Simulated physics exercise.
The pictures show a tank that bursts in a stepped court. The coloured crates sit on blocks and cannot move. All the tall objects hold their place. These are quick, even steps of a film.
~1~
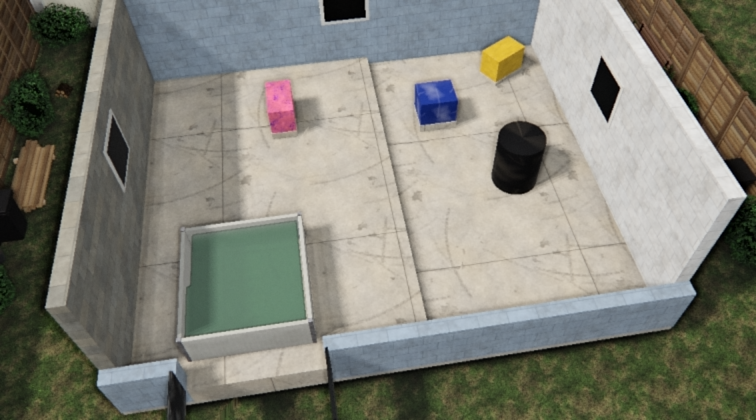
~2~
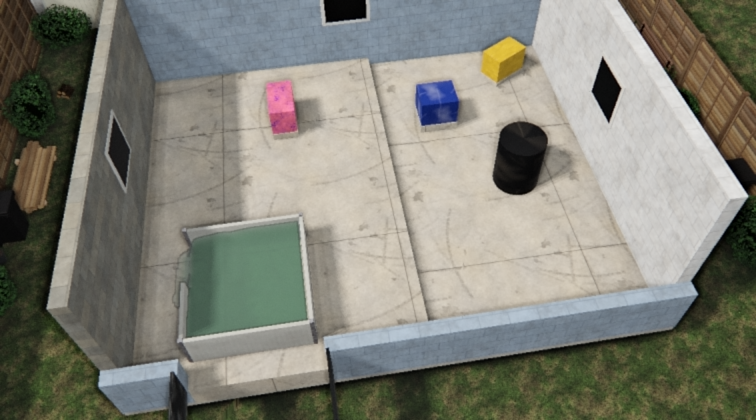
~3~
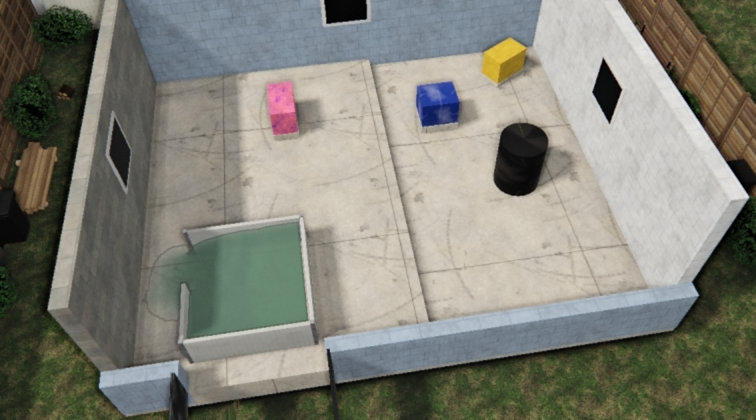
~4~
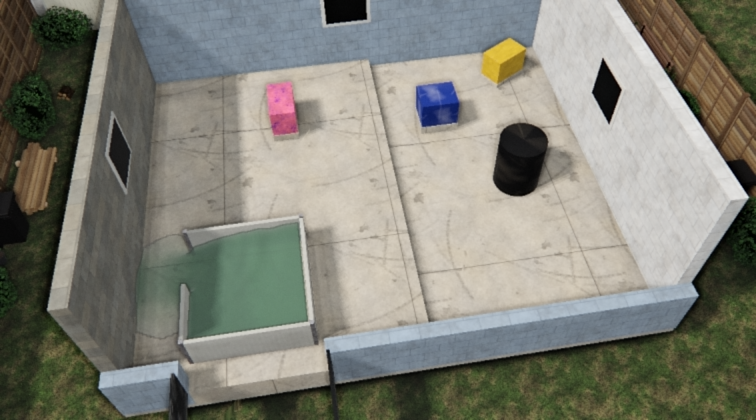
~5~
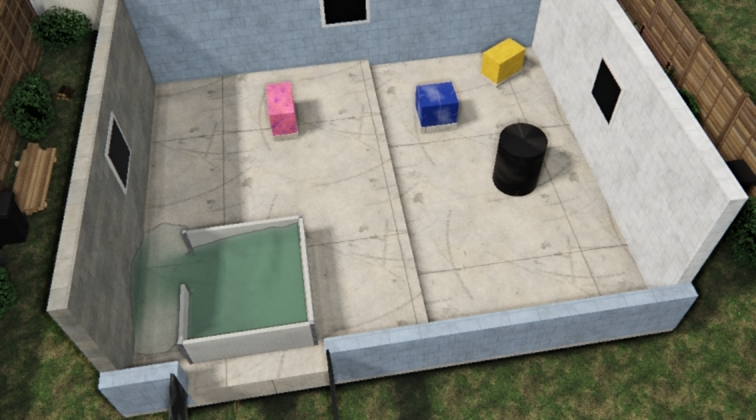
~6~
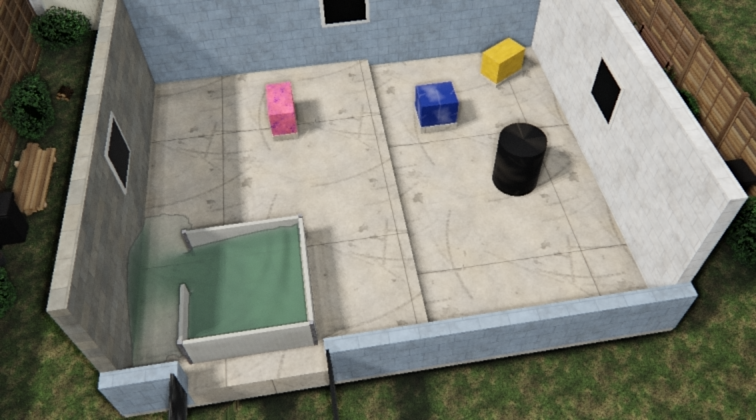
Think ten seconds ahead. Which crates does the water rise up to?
One by one: The blue crate keeps dry; the pink crate keeps dry; the yellow crate keeps dry.
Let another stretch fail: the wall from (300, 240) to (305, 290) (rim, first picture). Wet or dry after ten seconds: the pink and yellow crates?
In short: The pink crate remains dry; the yellow crate ends up wet.
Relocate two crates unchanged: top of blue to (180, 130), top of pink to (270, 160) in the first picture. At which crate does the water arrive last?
It is the yellow crate.
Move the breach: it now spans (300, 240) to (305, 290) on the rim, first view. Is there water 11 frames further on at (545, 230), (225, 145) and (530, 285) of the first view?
In that order: Under water, not flooded, under water.
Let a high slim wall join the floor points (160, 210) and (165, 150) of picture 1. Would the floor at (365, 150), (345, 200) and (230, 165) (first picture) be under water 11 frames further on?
In turn: No water, dry, wet.
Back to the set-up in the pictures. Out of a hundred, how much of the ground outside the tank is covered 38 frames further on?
Close to 40 %.
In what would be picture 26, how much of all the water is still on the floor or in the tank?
About 94 per cent.
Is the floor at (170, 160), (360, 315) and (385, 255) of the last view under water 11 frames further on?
As listed: Under water, no water, free of water.
A moment on, water covers 10 % of the floor; the blue crate not reached, the pink crate not reached, the yellow crate not reached.
Next, water covers 20 % of the floor; the blue crate not reached, the pink crate not reached, the yellow crate not reached.
Then, water covers 25 % of the floor; the blue crate not reached, the pink crate water round its plinth, the yellow crate not reached.
Later, water covers 40 % of the floor; the blue crate water round its plinth, the pink crate water round its plinth, the yellow crate not reached.
In the end, water covers 65 % of the floor; the blue crate stayed above the water, the pink crate stayed above the water, the yellow crate stayed above the water.
